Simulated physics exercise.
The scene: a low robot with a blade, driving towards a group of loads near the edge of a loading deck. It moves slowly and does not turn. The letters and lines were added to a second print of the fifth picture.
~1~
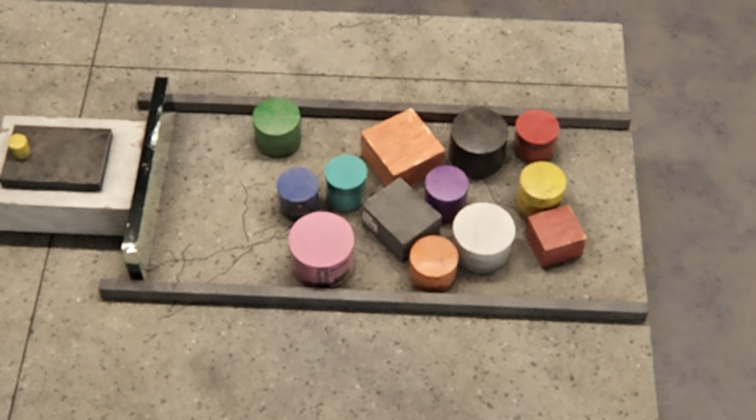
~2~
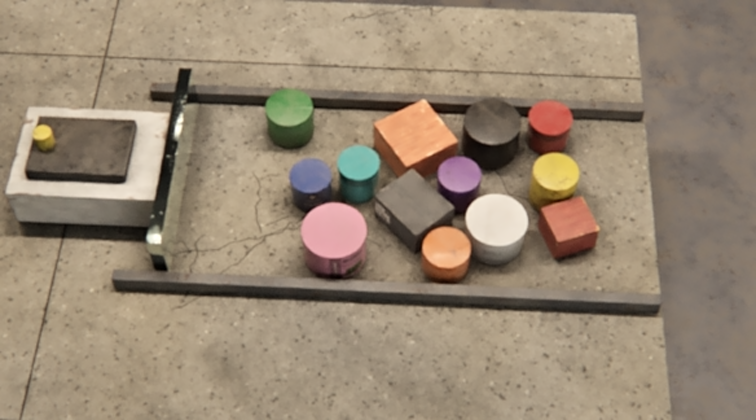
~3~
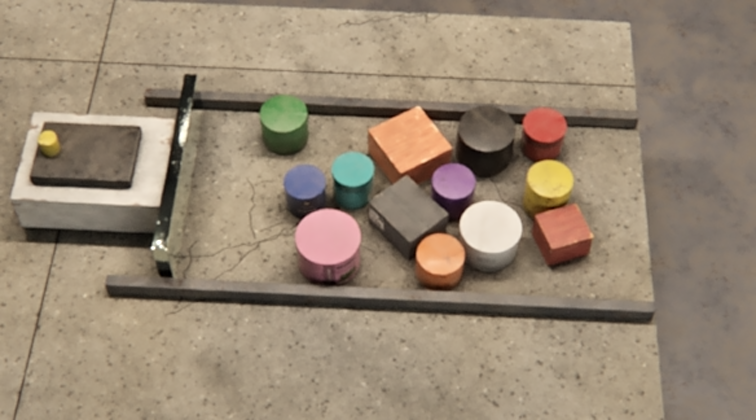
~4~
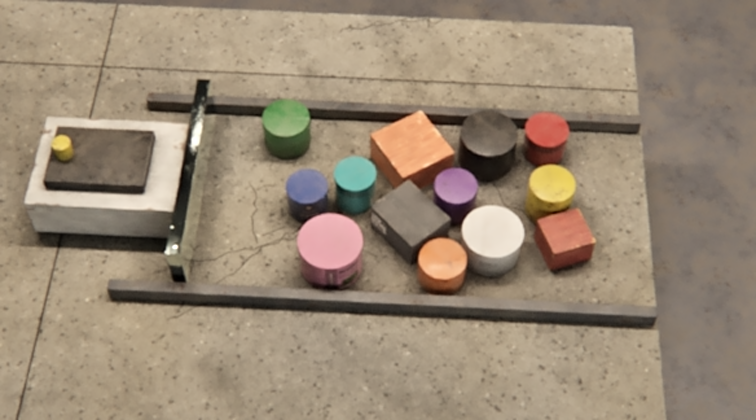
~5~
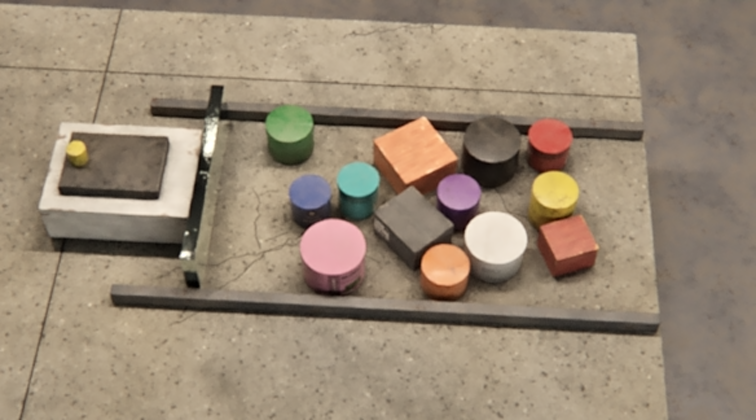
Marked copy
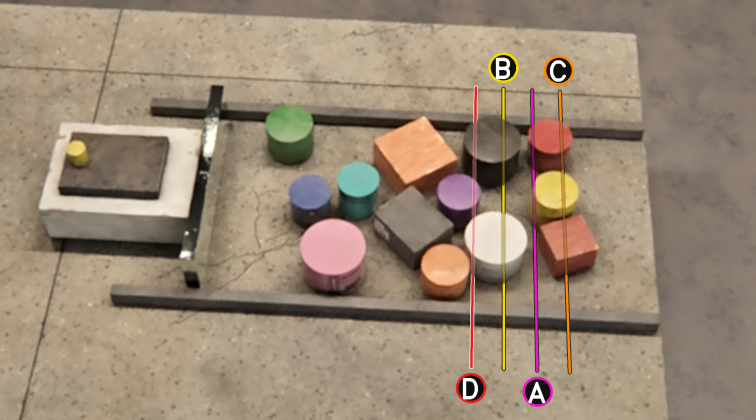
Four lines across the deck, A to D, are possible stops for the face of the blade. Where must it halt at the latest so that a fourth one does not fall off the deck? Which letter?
As far as mark B.
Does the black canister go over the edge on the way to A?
By then, yes.
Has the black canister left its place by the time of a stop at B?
By then, yes.
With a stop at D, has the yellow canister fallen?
By then, no.
On the marked copy, A at (534, 219); B at (504, 218); C at (564, 221); D at (474, 216).
With B. Early on, robot (229, 169); green canister (349, 138); pink pail (344, 259).
Further on, robot (337, 175); red pail (614, 153); red crate (614, 245).
At the end, robot (420, 179); red crate over the edge; red pail over the edge; two fallen.
As for the rest, A drops five; C drops five; D is within the limit but short.
